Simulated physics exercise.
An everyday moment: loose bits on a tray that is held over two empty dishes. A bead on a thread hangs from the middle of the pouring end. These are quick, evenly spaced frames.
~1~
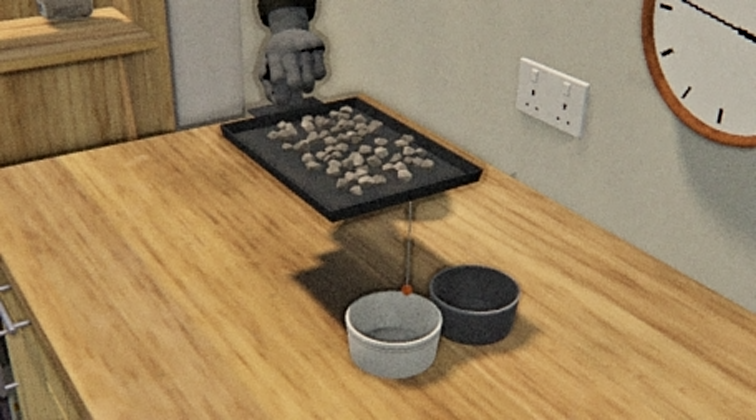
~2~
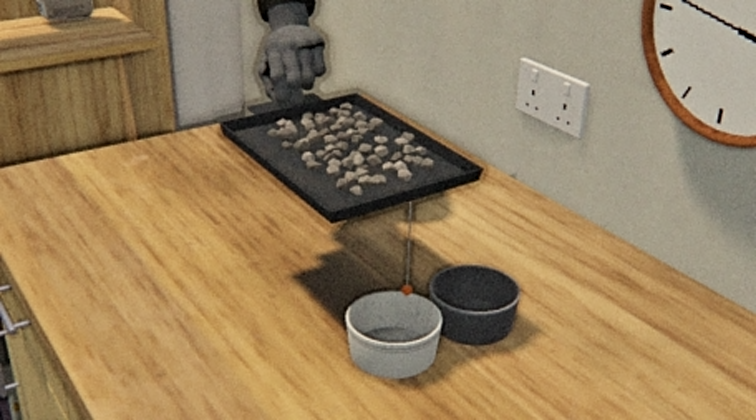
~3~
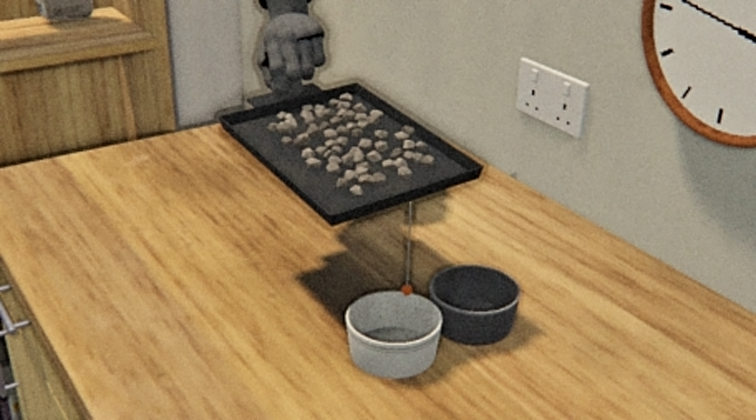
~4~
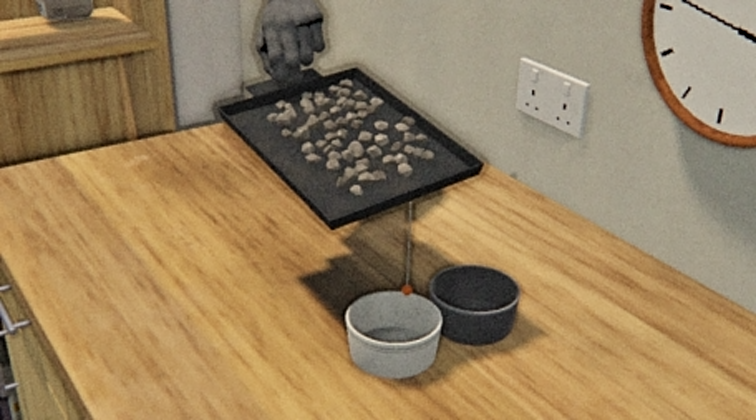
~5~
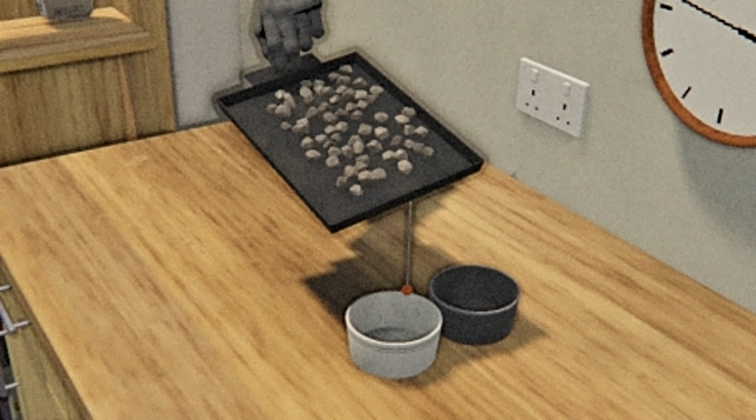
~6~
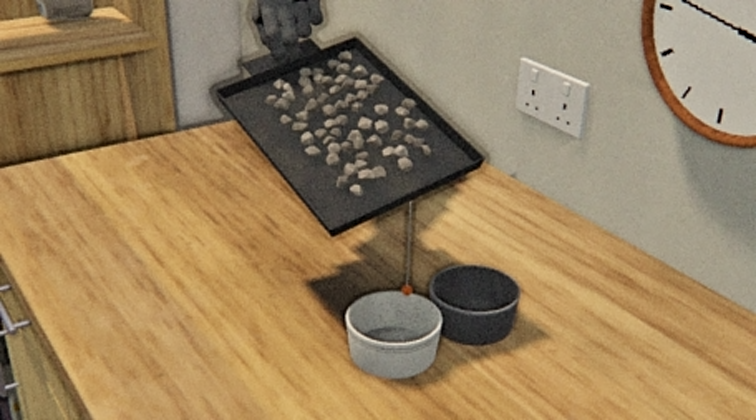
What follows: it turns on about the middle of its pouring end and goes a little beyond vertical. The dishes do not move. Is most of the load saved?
They take under half between them.
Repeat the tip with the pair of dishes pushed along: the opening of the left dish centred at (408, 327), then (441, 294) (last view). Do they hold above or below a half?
The first try: Less than half. The second: Less than half.
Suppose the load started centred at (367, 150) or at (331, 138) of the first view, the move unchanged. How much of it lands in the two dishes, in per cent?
Near 30 % and 30 %.
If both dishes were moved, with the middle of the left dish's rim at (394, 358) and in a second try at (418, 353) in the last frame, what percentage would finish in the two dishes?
First some 0, then 0 per cent.
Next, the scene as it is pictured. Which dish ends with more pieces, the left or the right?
Fuller: The left-hand dish.
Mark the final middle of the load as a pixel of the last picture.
At about (338, 377).
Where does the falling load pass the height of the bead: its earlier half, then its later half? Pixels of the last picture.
Around (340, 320) and then (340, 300).
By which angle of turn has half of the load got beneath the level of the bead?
Near 90 degrees.
Just after the last frame, tray tipped steeply; almost all on the tray; about a tenth in the air.
A moment on, tray tipped past a quarter turn; roughly a quarter on the tray; roughly a quarter in the left dish; roughly half outside both; about a tenth in the air.
Further on, tray tipped past a quarter turn; roughly a quarter in the left dish; the larger part outside both.
When it is over, tray tipped past a quarter turn; roughly a quarter in the left dish; not one in the right dish; the larger part outside both.
